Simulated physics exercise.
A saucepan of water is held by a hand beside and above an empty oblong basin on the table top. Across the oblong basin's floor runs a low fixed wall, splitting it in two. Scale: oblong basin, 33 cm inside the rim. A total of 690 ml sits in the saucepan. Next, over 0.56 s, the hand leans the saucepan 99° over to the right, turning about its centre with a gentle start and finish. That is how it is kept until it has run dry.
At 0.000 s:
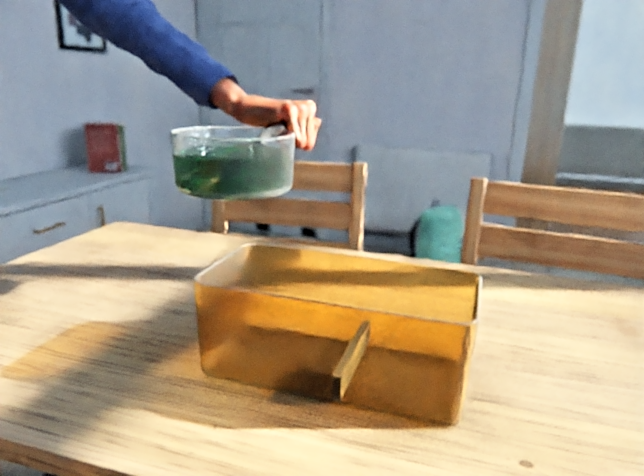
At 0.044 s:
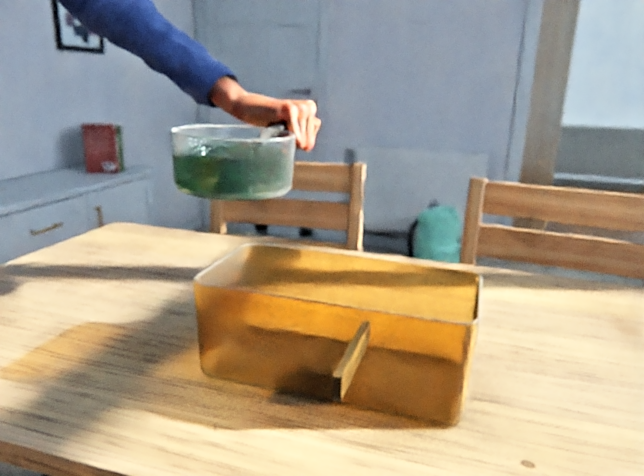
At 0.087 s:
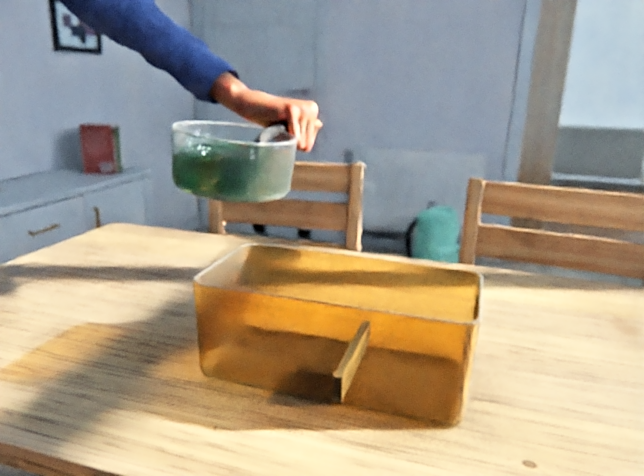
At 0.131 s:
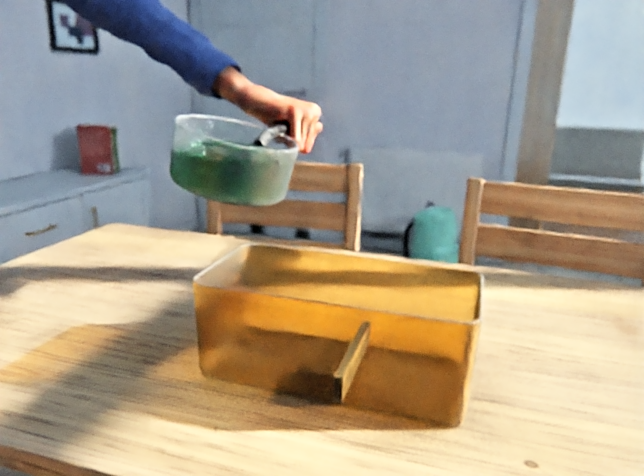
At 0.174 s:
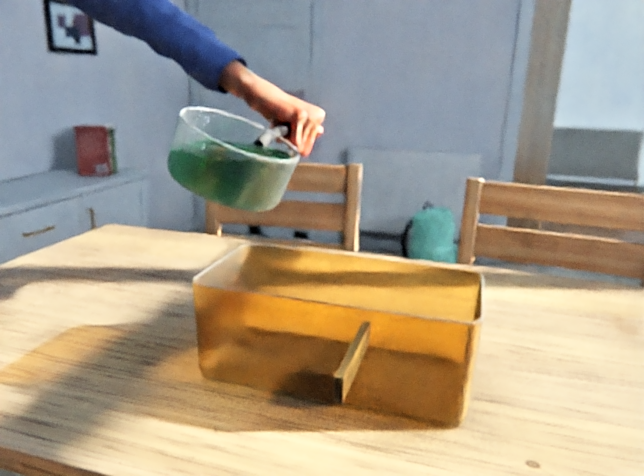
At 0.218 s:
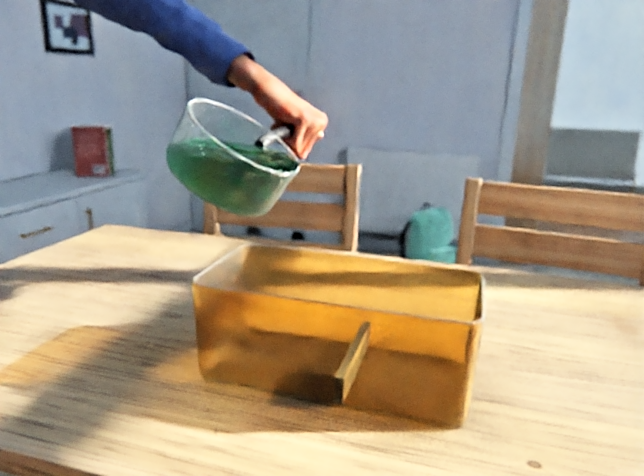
To begin with, a hand in a blue sleeve holds a clear saucepan of green liquid level above an empty amber oblong basin on a wooden table. The hand then leans the saucepan over to the right, slowly at first and then faster, and the liquid shifts toward the lower right side.
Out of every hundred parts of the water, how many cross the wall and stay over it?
About 14 in every hundred.
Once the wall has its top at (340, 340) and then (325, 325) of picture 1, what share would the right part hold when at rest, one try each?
The first try gives 25 percent and the second 45 percent.
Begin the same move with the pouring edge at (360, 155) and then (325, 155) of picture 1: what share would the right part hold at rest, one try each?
Some 80 and 40 per cent, in that order.
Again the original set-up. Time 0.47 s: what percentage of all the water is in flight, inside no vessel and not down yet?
About 46 per cent.
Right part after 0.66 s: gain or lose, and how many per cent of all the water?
It ends up higher by roughly 10.
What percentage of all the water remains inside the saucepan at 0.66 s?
Close to 8 percent of the whole amount.
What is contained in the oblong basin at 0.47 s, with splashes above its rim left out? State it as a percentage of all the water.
Roughly 26 percent.
By 0.47 s the tilt is 93° and 27 per cent is still to pour, 27 is left of the wall and 0 right of it.
By 0.66 s the tilt is 99° and 8 per cent is still to pour, 81 is left of the wall and 3 right of it.
By 0.85 s the tilt is 99° and 2 per cent is still to pour, 82 is left of the wall and 11 right of it.
By 1.06 s the tilt is 99° and 0 per cent is still to pour, 83 is left of the wall and 14 right of it.
At rest 83 per cent lies left of the wall, 14 right of it and 3 outside.
